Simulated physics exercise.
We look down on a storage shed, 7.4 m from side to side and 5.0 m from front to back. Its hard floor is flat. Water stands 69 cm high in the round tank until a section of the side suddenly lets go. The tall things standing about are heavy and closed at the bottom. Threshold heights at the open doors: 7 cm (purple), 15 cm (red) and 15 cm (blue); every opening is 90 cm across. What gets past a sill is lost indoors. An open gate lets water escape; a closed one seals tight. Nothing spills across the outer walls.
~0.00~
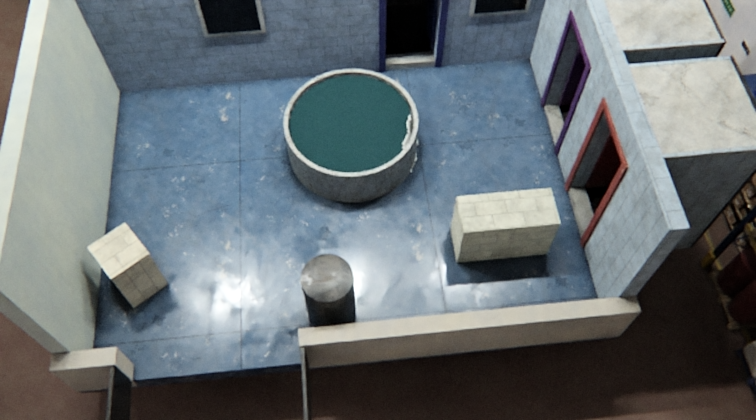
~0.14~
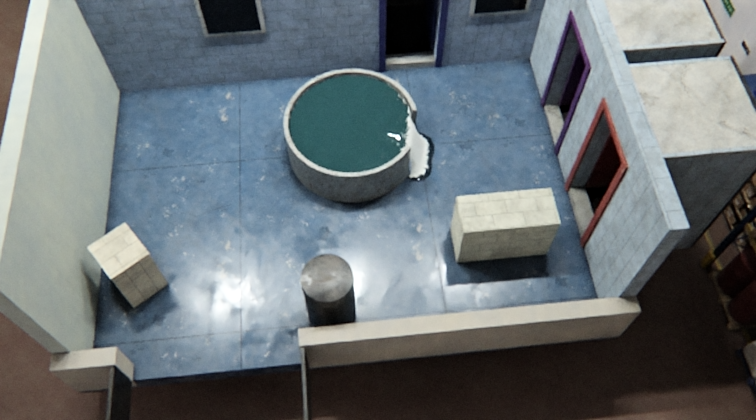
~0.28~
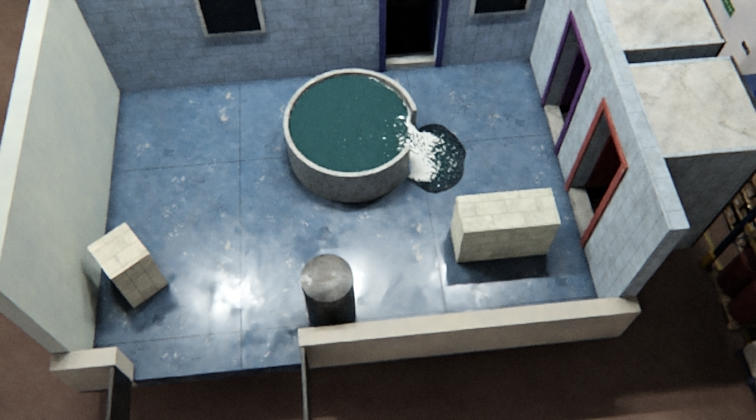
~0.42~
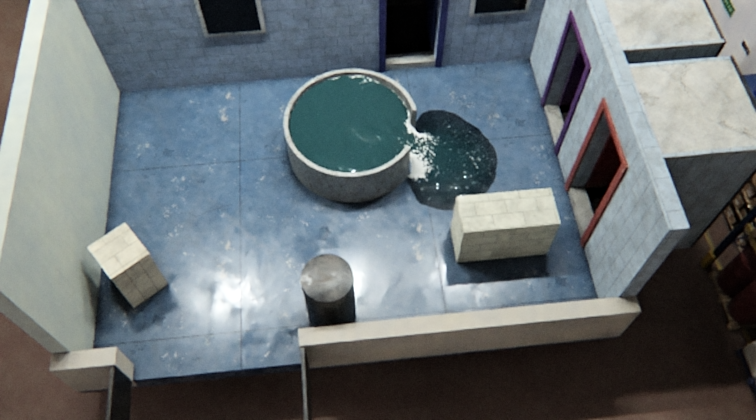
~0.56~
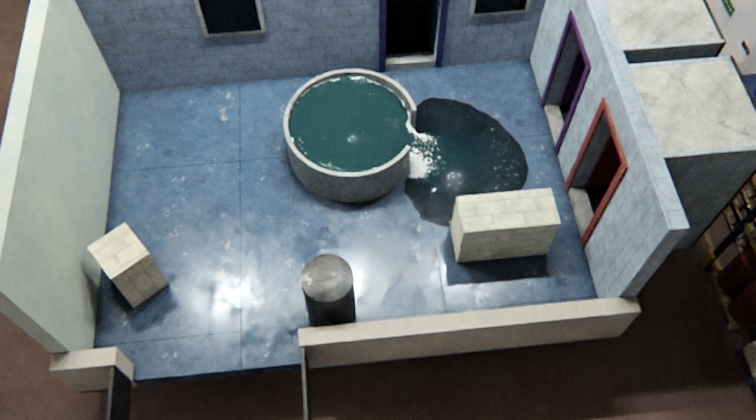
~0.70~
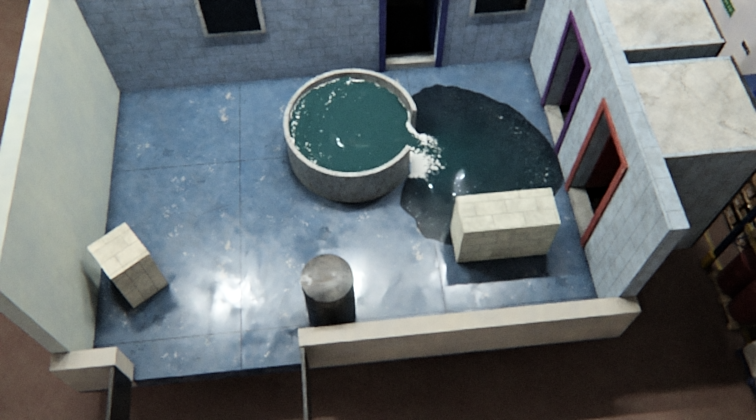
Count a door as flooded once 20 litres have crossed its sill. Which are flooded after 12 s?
Within that time: At the purple door it goes over the limit; at the red door it passes the limit; at the blue door it does not reach the limit.
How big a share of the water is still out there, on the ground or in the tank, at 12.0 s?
Roughly 80 in a hundred.
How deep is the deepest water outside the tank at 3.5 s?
Up to some 22 cm.
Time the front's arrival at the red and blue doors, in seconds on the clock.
Arrival: Red 0.9 s, blue 1.5 s.
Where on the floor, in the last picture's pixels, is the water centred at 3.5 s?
Near (427, 164).
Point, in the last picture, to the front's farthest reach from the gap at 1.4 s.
At about (594, 283).
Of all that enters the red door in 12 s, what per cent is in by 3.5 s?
About 95 per cent.
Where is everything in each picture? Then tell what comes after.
The round tank at (351, 123) is whole and still, 69 cm deep, in the first frame.
Water pours out at (412, 146) and has run 0.4 m, to (420, 177); deepest outside 32 cm, 69 cm at the round tank's back, in the second frame.
The front is at (454, 180), 0.8 m from the gap at (412, 148); 0.8 m2 of floor is under water; 69 cm left at the back of the round tank, in the third frame.
Water pours out at (412, 148) and has run 1.3 m, to (490, 176); deepest outside 38 cm, 69 cm at the round tank's back, in the fourth frame.
The front is at (522, 174), 1.9 m from the gap at (412, 148); 3.1 m2 of floor is under water; 67 cm left at the back of the round tank, in the fifth frame.
Water pours out at (412, 148) and has run 2.4 m, to (558, 170); deepest outside 43 cm, 61 cm at the round tank's back, in the sixth frame.
After 1.4 s water covers 20 % of the floor and is deepest (36 cm) near (417, 158); purple door 4 cm at the sill, 29 L in, red door 23 cm at the sill, 4 L in, blue door not reached.
After 2.2 s water covers 25 % of the floor and is deepest (30 cm) near (573, 211); purple door 11 cm at the sill, 112 L in, red door 23 cm at the sill, 53 L in, blue door 1 cm at the sill, 0 L in.
After 3.5 s water covers 35 % of the floor and is deepest (22 cm) near (417, 158); purple door 18 cm at the sill, 198 L in, red door 17 cm at the sill, 88 L in, blue door 4 cm at the sill, 0 L in.
After 7.0 s water covers 65 % of the floor and is deepest (14 cm) near (534, 73); purple door 12 cm at the sill, 309 L in, red door 10 cm at the sill, 94 L in, blue door 5 cm at the sill, 0 L in.
After 12.0 s water covers 95 % of the floor and is deepest (9 cm) near (603, 316); purple door 8 cm at the sill, 339 L in, red door 7 cm at the sill, 94 L in, blue door 8 cm at the sill, 0 L in.
